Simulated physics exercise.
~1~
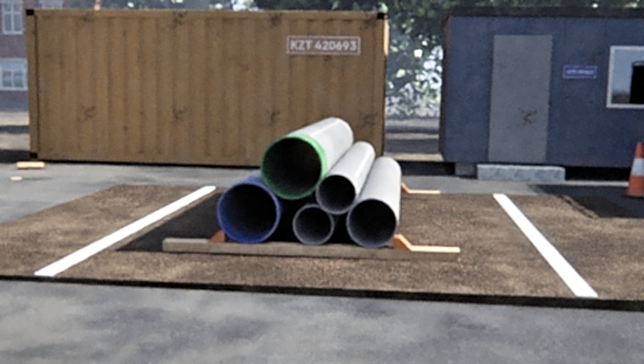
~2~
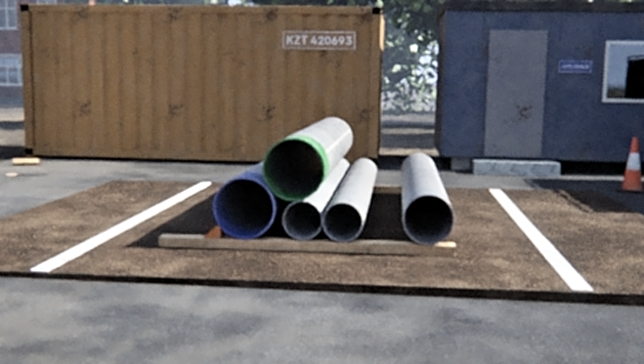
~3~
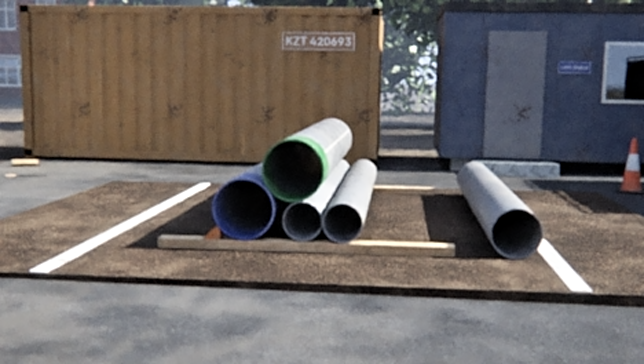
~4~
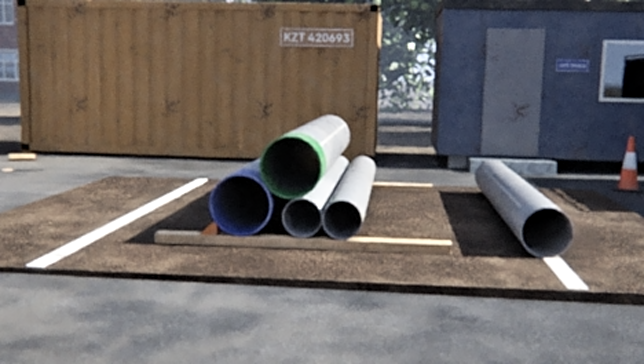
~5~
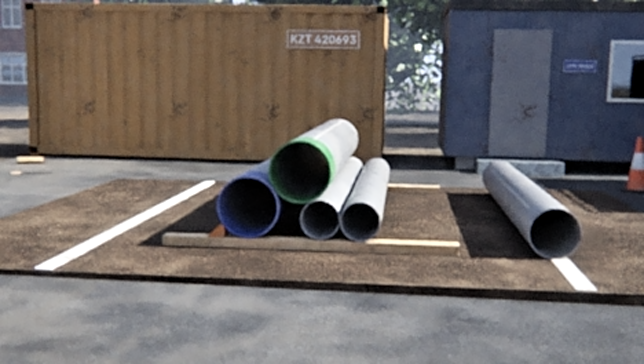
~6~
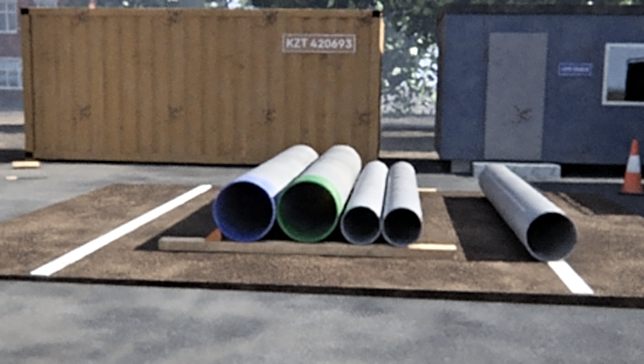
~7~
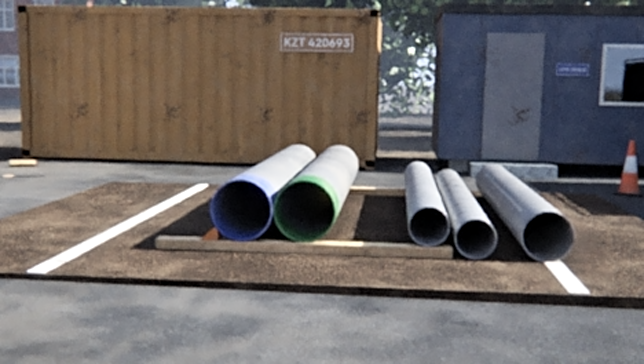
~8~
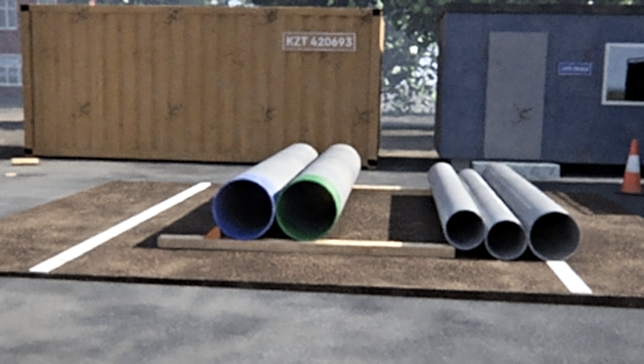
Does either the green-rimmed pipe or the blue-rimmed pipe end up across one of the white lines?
No, neither of them crosses a line. The green-rimmed pipe comes down beside the blue-rimmed one, and both stay on the bearers between the lines.
